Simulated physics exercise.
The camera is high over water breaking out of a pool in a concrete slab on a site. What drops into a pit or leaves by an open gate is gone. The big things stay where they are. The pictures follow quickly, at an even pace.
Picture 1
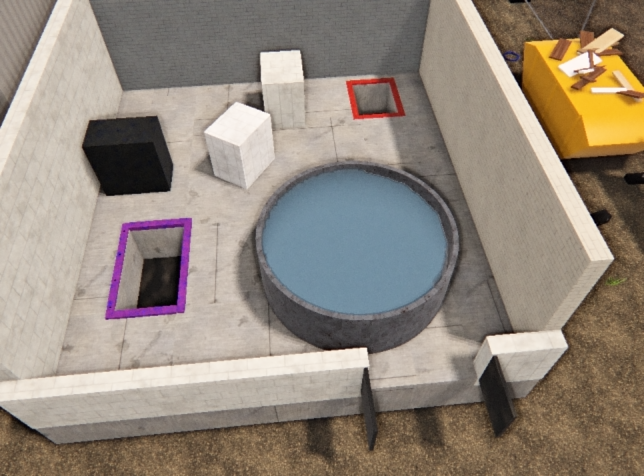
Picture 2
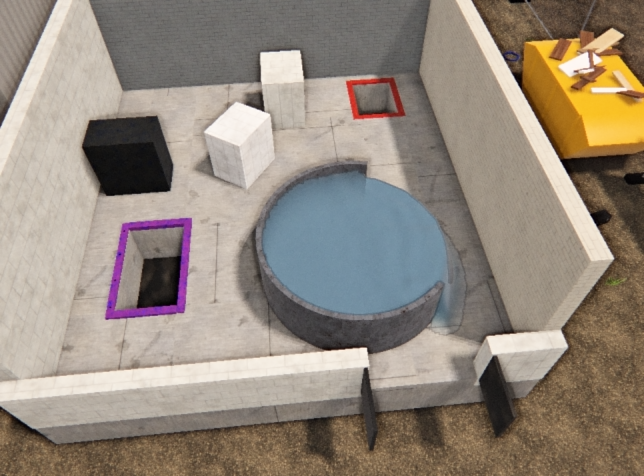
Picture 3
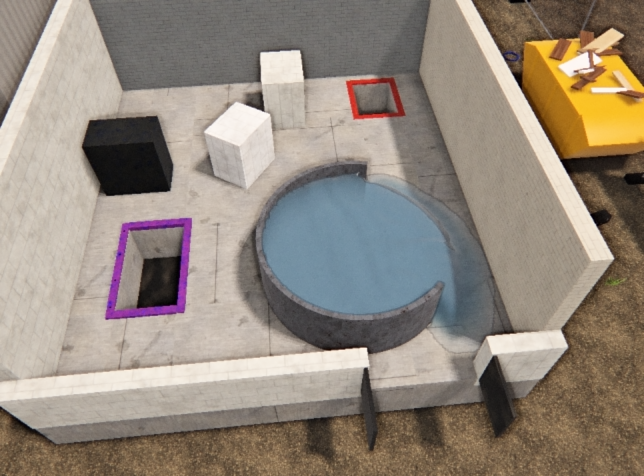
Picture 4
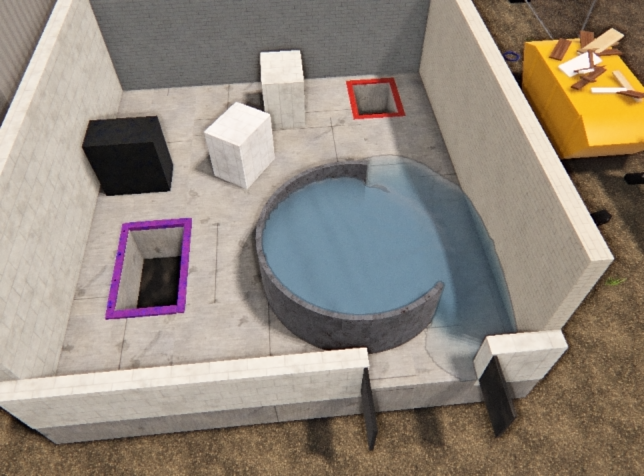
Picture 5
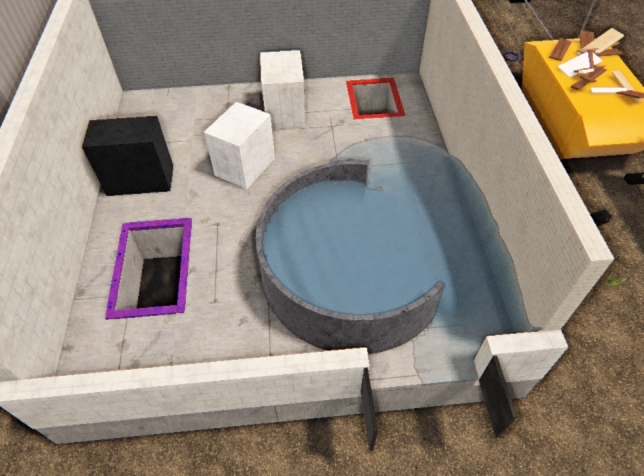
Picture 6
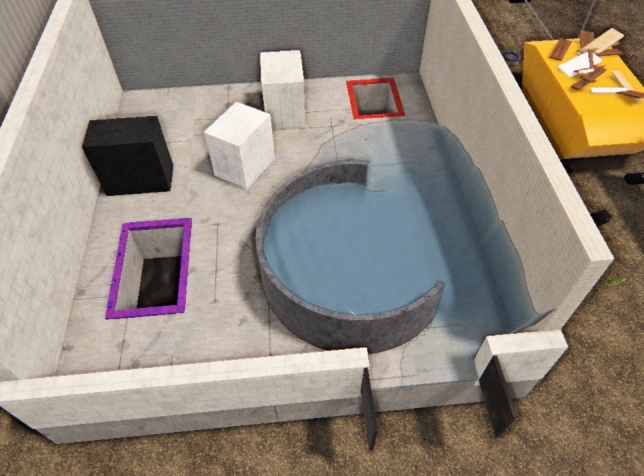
In the video, a round pool of still water in a walled concrete enclosure loses its right side, and water pours through the gap, spreading across the floor to the right wall, toward the front opening and back toward the red-edged pit.
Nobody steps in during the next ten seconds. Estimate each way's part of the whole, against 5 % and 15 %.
The gate takes over 15 %; the red pit takes over 15 %; the purple pit takes under 5 %.
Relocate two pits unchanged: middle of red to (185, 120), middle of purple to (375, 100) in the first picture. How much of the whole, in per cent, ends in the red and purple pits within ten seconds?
Roughly, in per cent: Red 4, purple 45.
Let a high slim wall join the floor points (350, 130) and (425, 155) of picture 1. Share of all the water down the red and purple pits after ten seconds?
Per cent: Red 20, purple 2.
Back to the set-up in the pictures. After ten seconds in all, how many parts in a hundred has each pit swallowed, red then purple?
Roughly 44 per cent, then 0 per cent.
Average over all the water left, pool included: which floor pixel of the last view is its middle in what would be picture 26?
Close to (369, 216).
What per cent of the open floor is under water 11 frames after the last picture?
Near 35 in a hundred.
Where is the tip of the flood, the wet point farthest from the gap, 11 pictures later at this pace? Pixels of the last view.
Roughly at (278, 85).
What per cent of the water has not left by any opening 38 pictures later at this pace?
Some 50 per cent.
A moment on, water covers 30 % of the floor; the gate 1 %, the red pit 1 %, the purple pit 0 %.
Next, water covers 35 % of the floor; the gate 5 %, the red pit 8 %, the purple pit 0 %.
Then, water covers 60 % of the floor; the gate 12 %, the red pit 20 %, the purple pit 0 %.
Later, water covers 70 % of the floor; the gate 17 %, the red pit 33 %, the purple pit 0 %.
In the end, water covers 90 % of the floor; the gate 21 %, the red pit 43 %, the purple pit 0 %.
